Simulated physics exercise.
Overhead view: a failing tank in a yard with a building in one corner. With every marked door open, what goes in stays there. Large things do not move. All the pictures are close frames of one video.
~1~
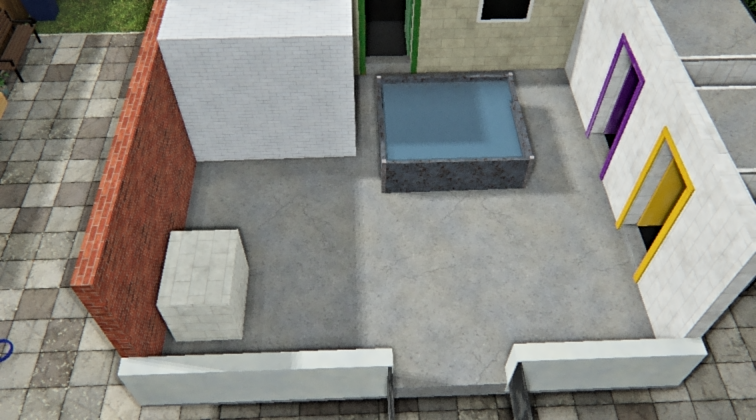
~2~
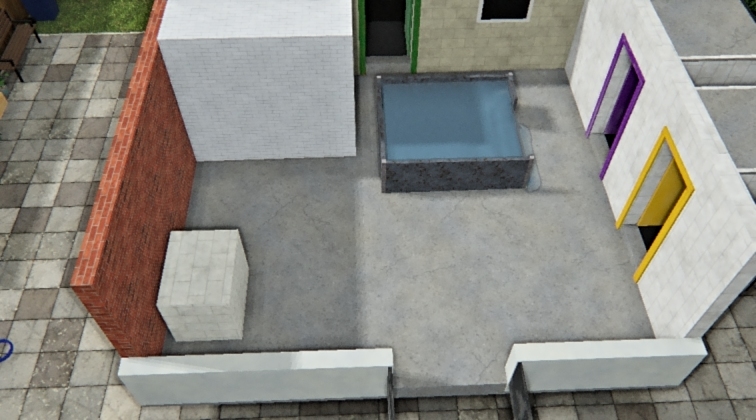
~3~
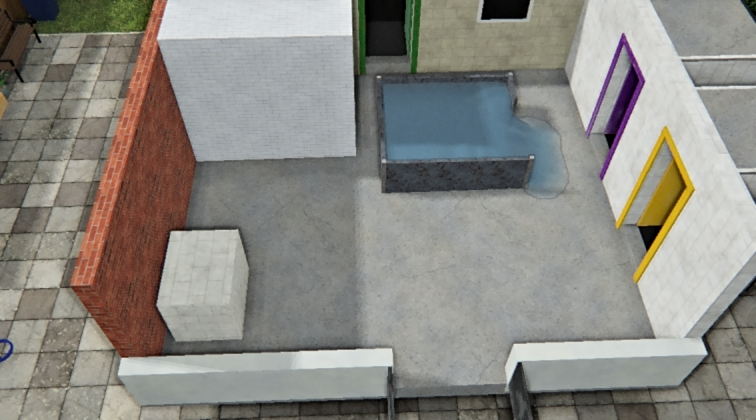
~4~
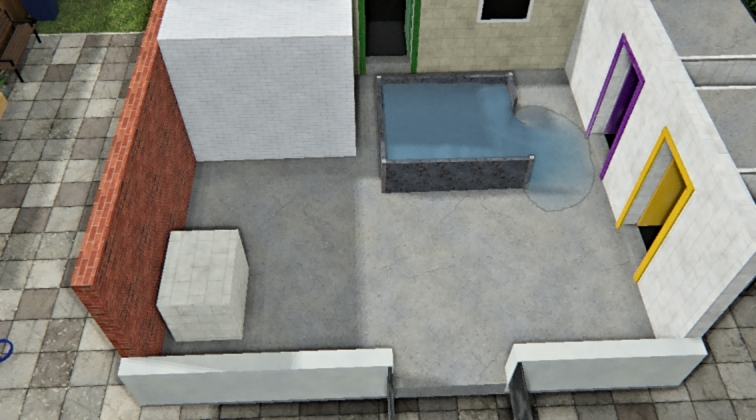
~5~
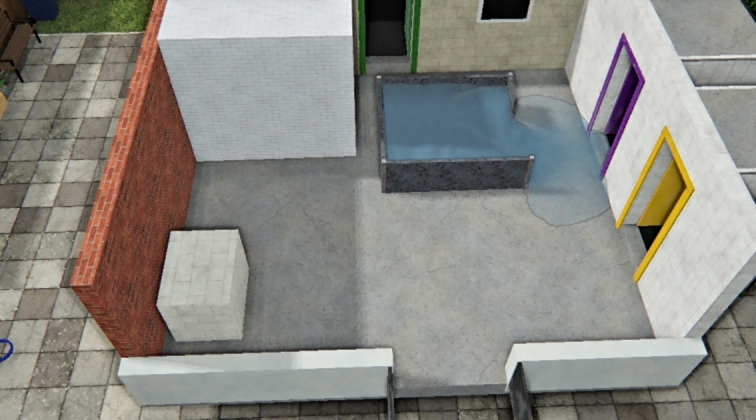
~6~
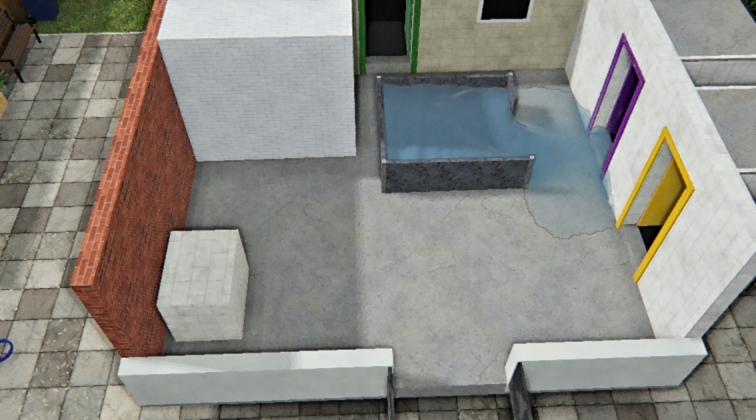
Walled concrete yard seen from above, water breaking out of a tank's right side and spreading across to the purple-framed doorway.
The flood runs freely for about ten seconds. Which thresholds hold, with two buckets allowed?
At the end, the yellow door will receive two buckets or fewer; the purple door will receive over two buckets; the green door will receive two buckets or fewer.
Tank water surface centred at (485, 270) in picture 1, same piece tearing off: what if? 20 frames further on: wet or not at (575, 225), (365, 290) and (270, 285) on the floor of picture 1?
Soaked, spared, spared.
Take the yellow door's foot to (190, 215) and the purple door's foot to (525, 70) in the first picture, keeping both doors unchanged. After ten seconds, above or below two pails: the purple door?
Then: The purple one takes more.
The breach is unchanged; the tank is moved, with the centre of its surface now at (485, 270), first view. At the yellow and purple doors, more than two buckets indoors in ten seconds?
One by one: Yellow takes more; purple takes less.
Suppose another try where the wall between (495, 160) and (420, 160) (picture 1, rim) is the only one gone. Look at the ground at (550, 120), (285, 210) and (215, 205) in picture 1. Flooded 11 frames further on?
Point one not reached; point two not reached; point three not reached.
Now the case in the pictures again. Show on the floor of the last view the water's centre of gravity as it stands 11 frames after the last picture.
Somewhere near (499, 156).
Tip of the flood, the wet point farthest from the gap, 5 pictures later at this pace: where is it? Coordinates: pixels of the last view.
My guess would be about (640, 304).
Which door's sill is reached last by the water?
It has to be the green door.
A moment on, water covers 15 % of the floor; the yellow door wet at the sill, nothing in, the purple door far over two buckets in, the green door not reached.
Next, water covers 25 % of the floor; the yellow door wet at the sill, nothing in, the purple door far over two buckets in, the green door not reached.
Then, water covers 45 % of the floor; the yellow door under two buckets in, the purple door far over two buckets in, the green door wet at the sill, nothing in.
Later, water covers 80 % of the floor; the yellow door under two buckets in, the purple door far over two buckets in, the green door wet at the sill, nothing in.
In the end, water covers 95 % of the floor; the yellow door under two buckets in, the purple door far over two buckets in, the green door wet at the sill, nothing in.
